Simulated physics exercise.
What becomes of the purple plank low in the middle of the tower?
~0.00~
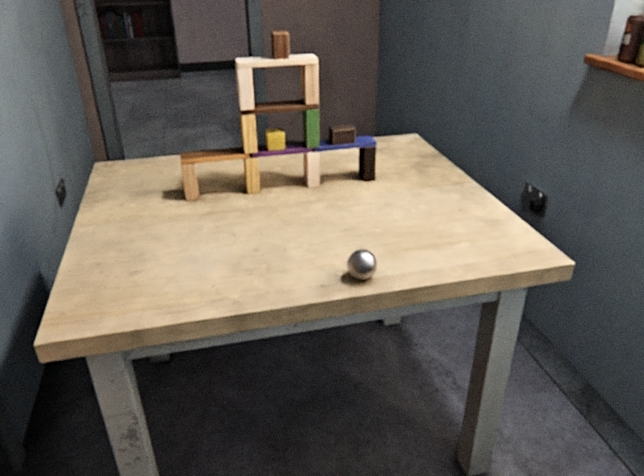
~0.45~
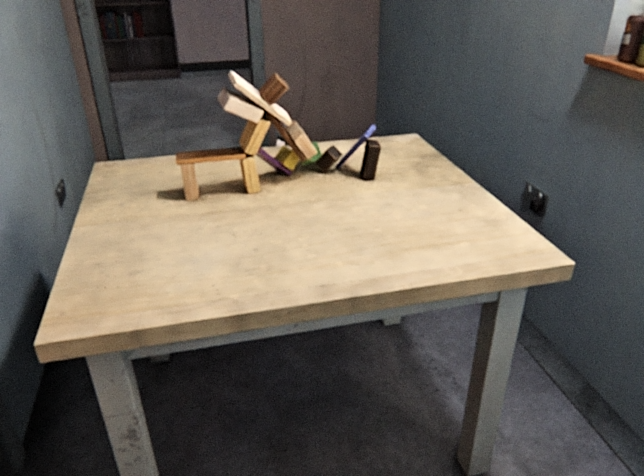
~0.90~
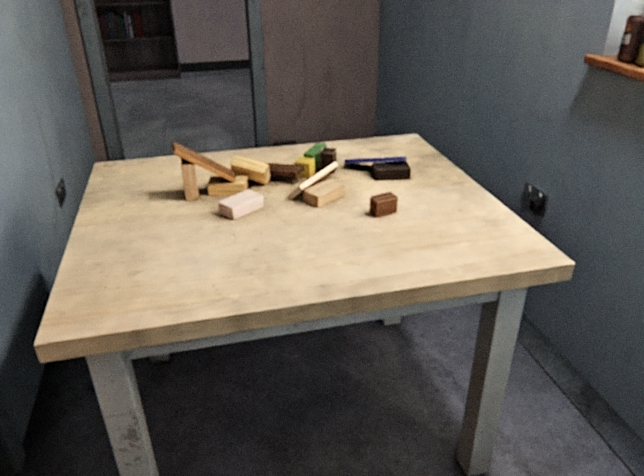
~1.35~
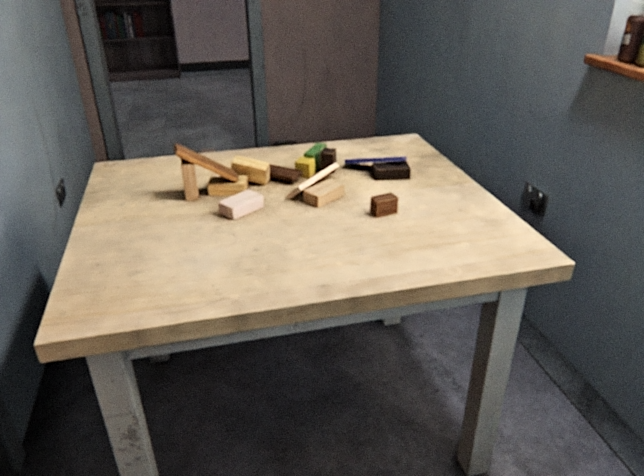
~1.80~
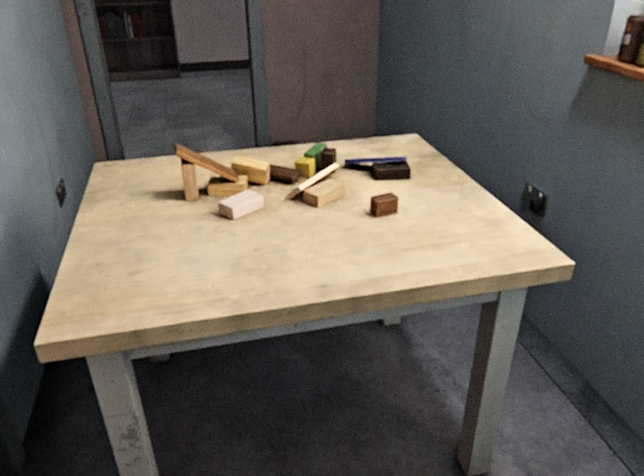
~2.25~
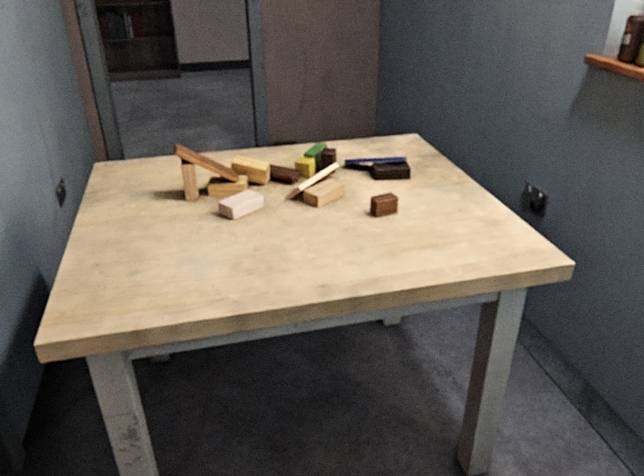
The purple plank drops, tilting down as the middle of the tower collapses.
